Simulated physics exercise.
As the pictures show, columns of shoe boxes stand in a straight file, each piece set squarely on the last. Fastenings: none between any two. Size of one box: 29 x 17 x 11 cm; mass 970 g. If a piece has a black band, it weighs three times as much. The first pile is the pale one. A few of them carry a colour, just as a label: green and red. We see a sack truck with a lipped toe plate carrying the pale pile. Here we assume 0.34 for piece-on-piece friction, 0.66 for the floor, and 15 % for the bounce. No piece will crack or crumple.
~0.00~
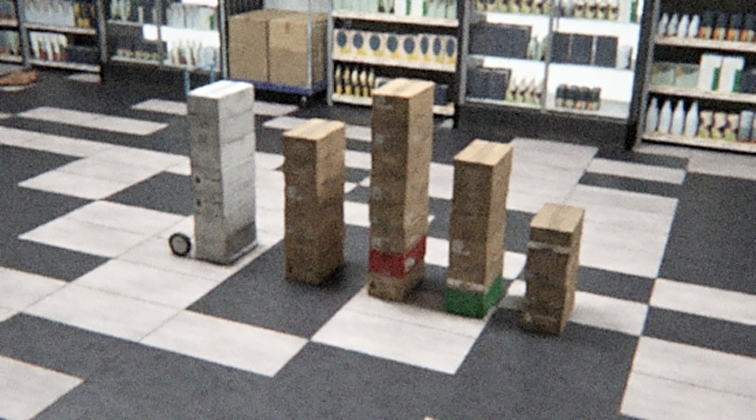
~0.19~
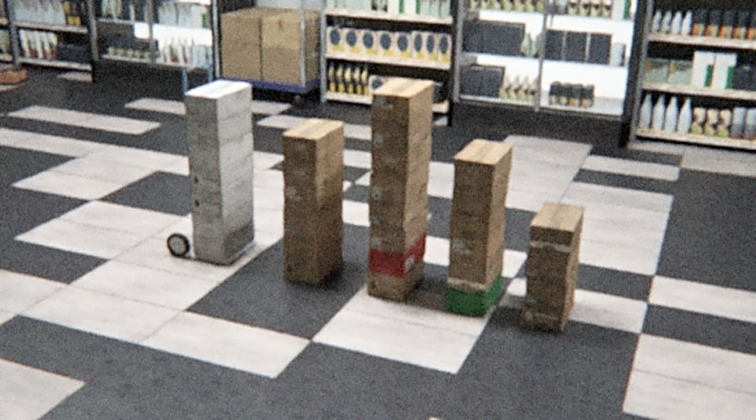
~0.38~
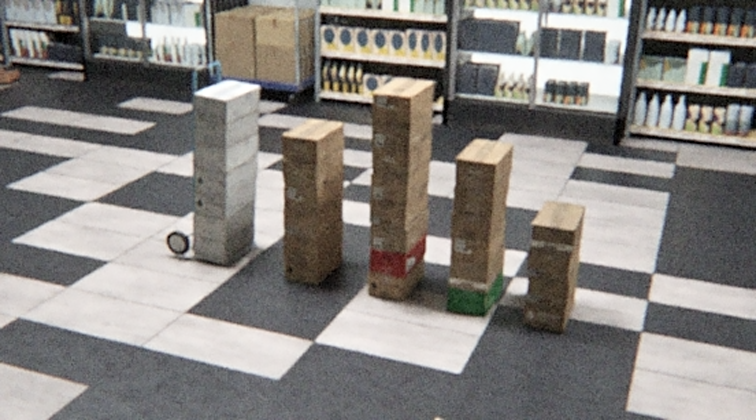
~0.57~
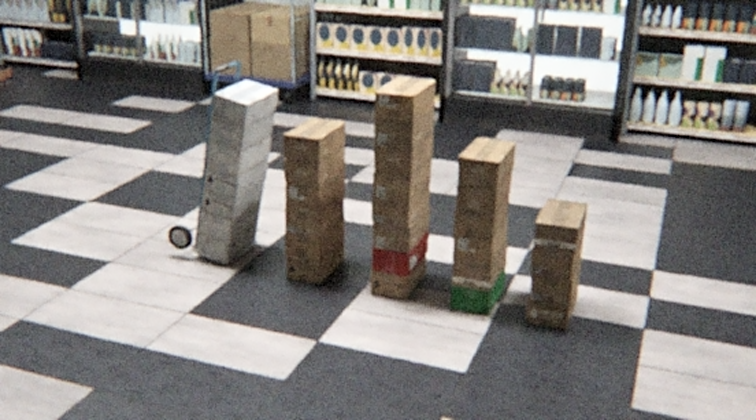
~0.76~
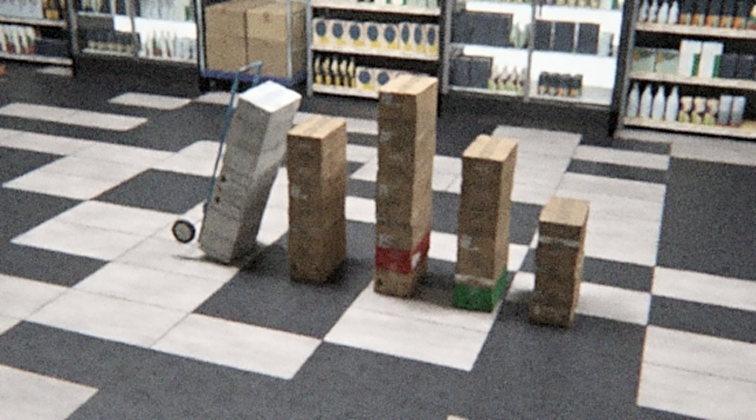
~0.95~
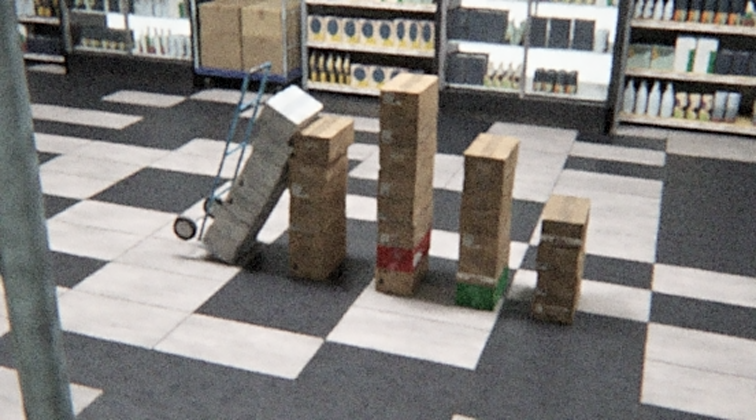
Pale stack of boxes on a sack truck tilting to the right against the first of four brown stacks, nudging its top box.
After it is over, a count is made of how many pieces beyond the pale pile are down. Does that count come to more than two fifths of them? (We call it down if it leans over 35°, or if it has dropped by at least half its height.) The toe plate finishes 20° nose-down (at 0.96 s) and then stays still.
Yes, north of forty percent.
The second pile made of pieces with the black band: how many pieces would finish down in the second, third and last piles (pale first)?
Down per pile - second: 0, third: 0, last: 0.
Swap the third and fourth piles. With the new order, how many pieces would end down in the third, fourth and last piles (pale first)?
Third 5, fourth 7, last 4.
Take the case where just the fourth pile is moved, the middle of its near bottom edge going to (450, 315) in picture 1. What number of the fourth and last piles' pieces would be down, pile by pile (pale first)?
Fourth: 6; last: 4.
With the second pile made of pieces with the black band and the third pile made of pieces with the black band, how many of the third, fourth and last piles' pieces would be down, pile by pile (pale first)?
Third 0, fourth 0, last 0.
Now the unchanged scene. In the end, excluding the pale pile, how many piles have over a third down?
I make it 4 of the piles.
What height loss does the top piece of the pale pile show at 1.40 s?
I'd put it at close to 15 cm below where it started.
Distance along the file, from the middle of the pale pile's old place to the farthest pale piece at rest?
Some 80 cm.
Around 1.40 s, 7 of the pale pile down; none of the 24 other boxes down, 10 disturbed.
Around 1.98 s, 6 of the pale pile down; 6 of the 24 other boxes down; red box tipped 25°; green box tipped 8°.
Around 2.56 s, 6 of the pale pile down; 21 of the 24 other boxes down; red box tipped 38°, 6 cm lower; green box tipped 37°.
Finally (3.6 s), 6 of the pale pile down; 21 of the 24 other boxes down; red box tipped 38°, 6 cm lower; green box tipped 37°. That is 88 per cent. Seen by the last camera, middles, red box near (451, 266), green box near (496, 276).
